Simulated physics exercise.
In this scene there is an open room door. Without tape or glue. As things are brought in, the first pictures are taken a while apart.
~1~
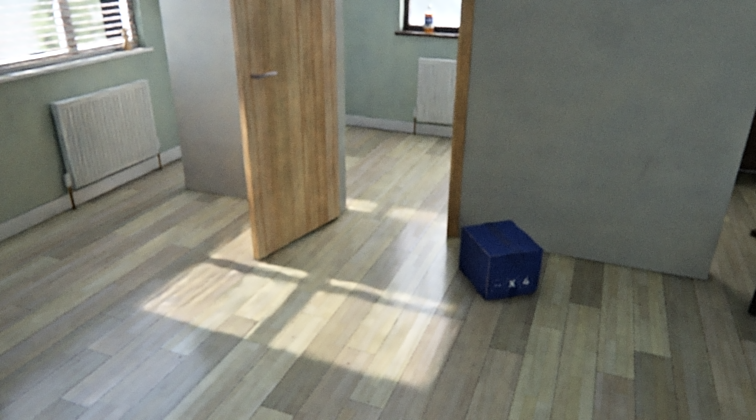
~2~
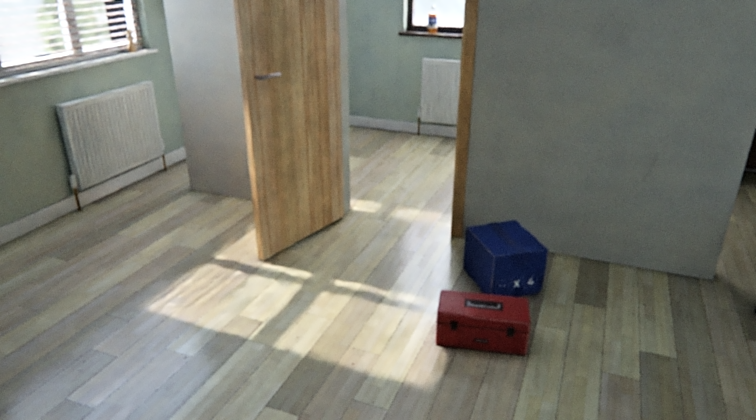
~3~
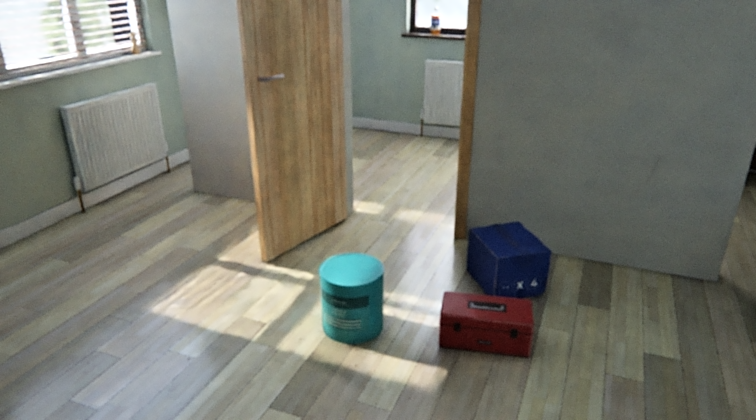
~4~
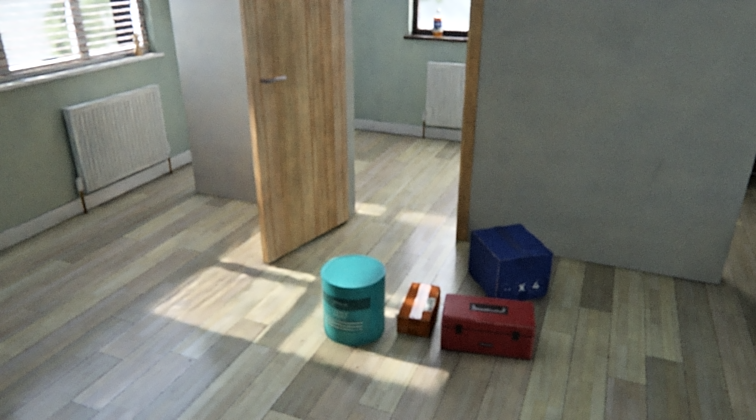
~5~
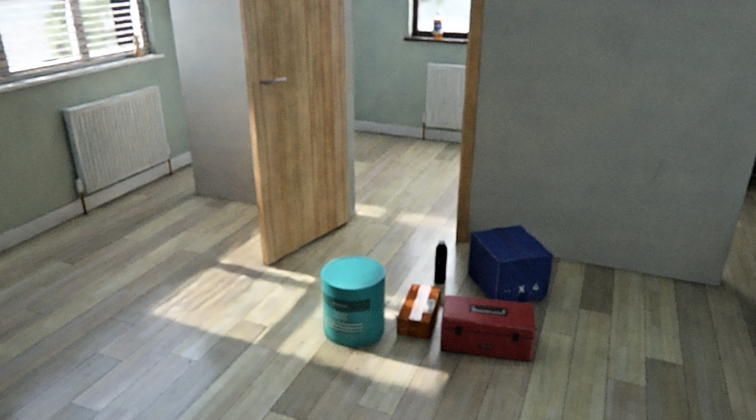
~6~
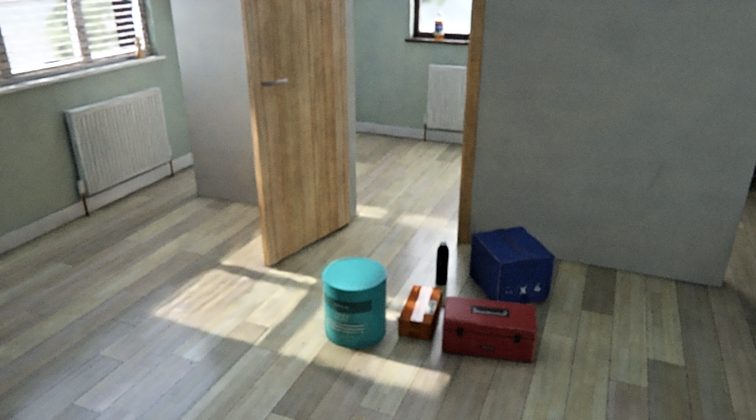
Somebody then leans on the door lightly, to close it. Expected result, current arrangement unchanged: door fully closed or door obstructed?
Turns out the door touches the frame just fine.
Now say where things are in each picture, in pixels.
In the first picture, door wide open and still.
In the second picture, door wide open and still; blue box (504, 259).
In the third picture, door wide open and still; red toolbox (485, 323); turquoise pail (352, 298).
In the fourth picture, door wide open and still; blue box (509, 263); orange parcel (420, 308).
In the fifth picture, door wide open and still; red toolbox (487, 327); turquoise pail (354, 301).
In the sixth picture, door wide open and still; black bottle (442, 262); blue box (510, 266).
Then, 0.40 s on from there, door 88° open.
Then, 0.70 s on from there, door 61° open.
Then, 1.00 s on from there, door 32° open.
Then, 1.20 s on from there, door 13° open.
In the end, door 0° open; all 5 unmoved. At the end, from the last picture's camera, black bottle near (442, 262).
